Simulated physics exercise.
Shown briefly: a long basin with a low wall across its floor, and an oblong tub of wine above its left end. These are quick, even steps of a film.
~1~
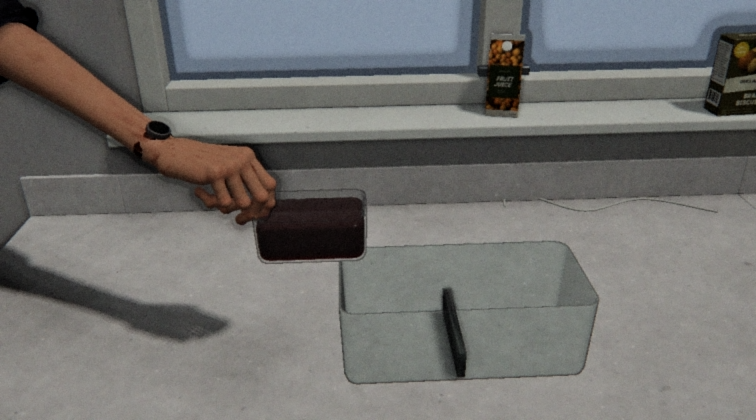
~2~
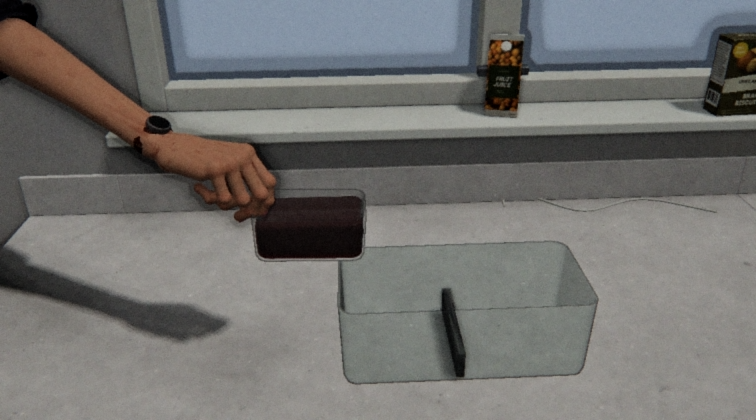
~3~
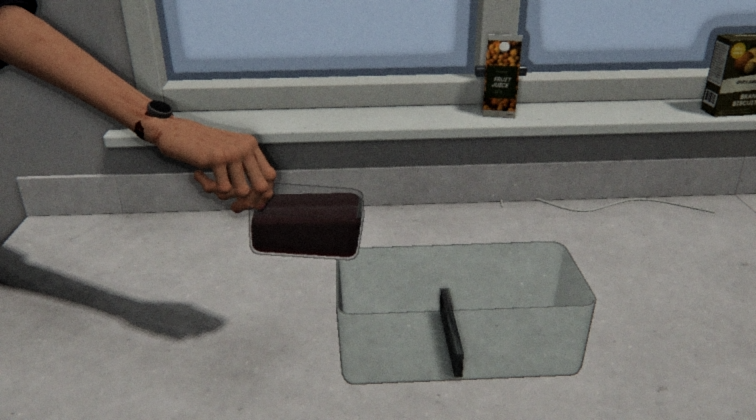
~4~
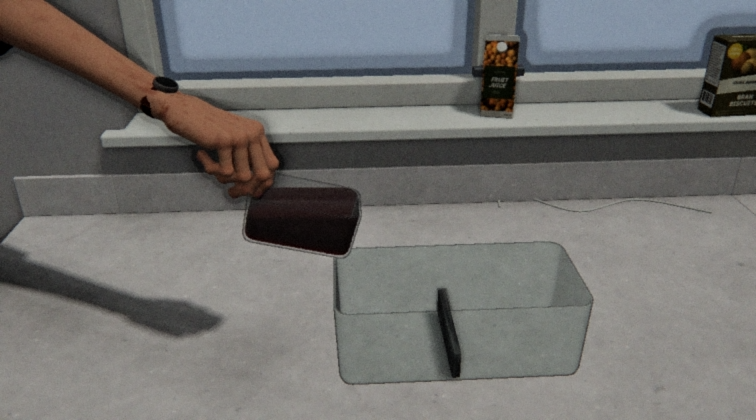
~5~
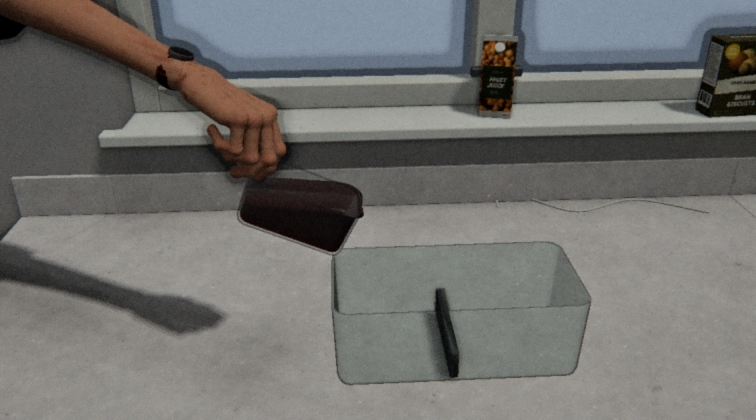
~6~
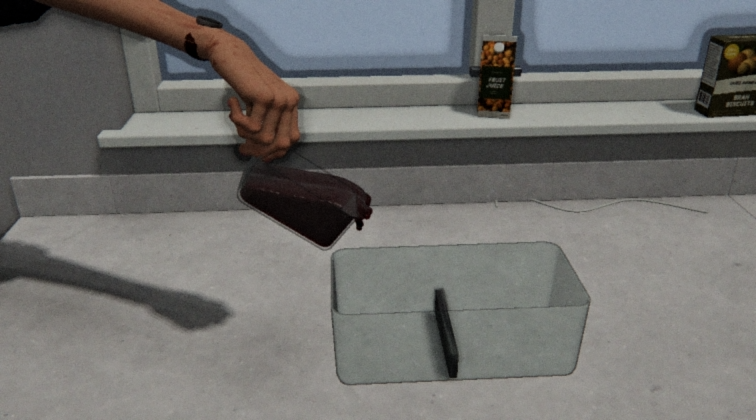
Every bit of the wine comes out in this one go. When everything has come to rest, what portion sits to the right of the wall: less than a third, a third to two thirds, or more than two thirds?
A third to two thirds sits there.
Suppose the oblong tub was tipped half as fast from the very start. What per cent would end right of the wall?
It comes to 35 per cent or so.
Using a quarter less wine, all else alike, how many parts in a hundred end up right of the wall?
Close to 45 per cent, more or less.
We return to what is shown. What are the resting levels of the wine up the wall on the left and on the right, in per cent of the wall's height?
The left reaches some 20 %, the right about 30 %.
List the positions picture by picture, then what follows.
In the first picture, tilt 0°; pouring edge (365, 205); surface from (258, 213) to (364, 209); the long basin's rim runs from (340, 280) to (582, 272); the wall's top is at (454, 320).
In the second picture, tilt 2°; pouring edge (365, 205); surface from (257, 211) to (363, 207).
In the third picture, tilt 7°; pouring edge (363, 205); surface from (254, 207) to (361, 204).
In the fourth picture, tilt 14°; pouring edge (360, 206); surface from (250, 200) to (359, 202); 1 per cent is over the edge.
In the fifth picture, tilt 25°; pouring edge (357, 206); surface from (247, 187) to (355, 199); 5 per cent is over the edge.
In the sixth picture, tilt 37°; pouring edge (356, 206); surface from (245, 172) to (346, 192); 9 per cent is over the edge.
A moment on, the oblong tub is tipped right over and 15 per cent is still to pour, 23 is left of the wall and 0 right of it.
Next, the oblong tub is tipped right over and 0 per cent is still to pour, 25 is left of the wall and 69 right of it.
Then the oblong tub is tipped right over and 0 per cent is still to pour, 34 is left of the wall and 58 right of it.
Later the oblong tub is tipped right over and 0 per cent is still to pour, 36 is left of the wall and 58 right of it.
In the end 36 per cent lies left of the wall, 58 right of it and 5 outside.
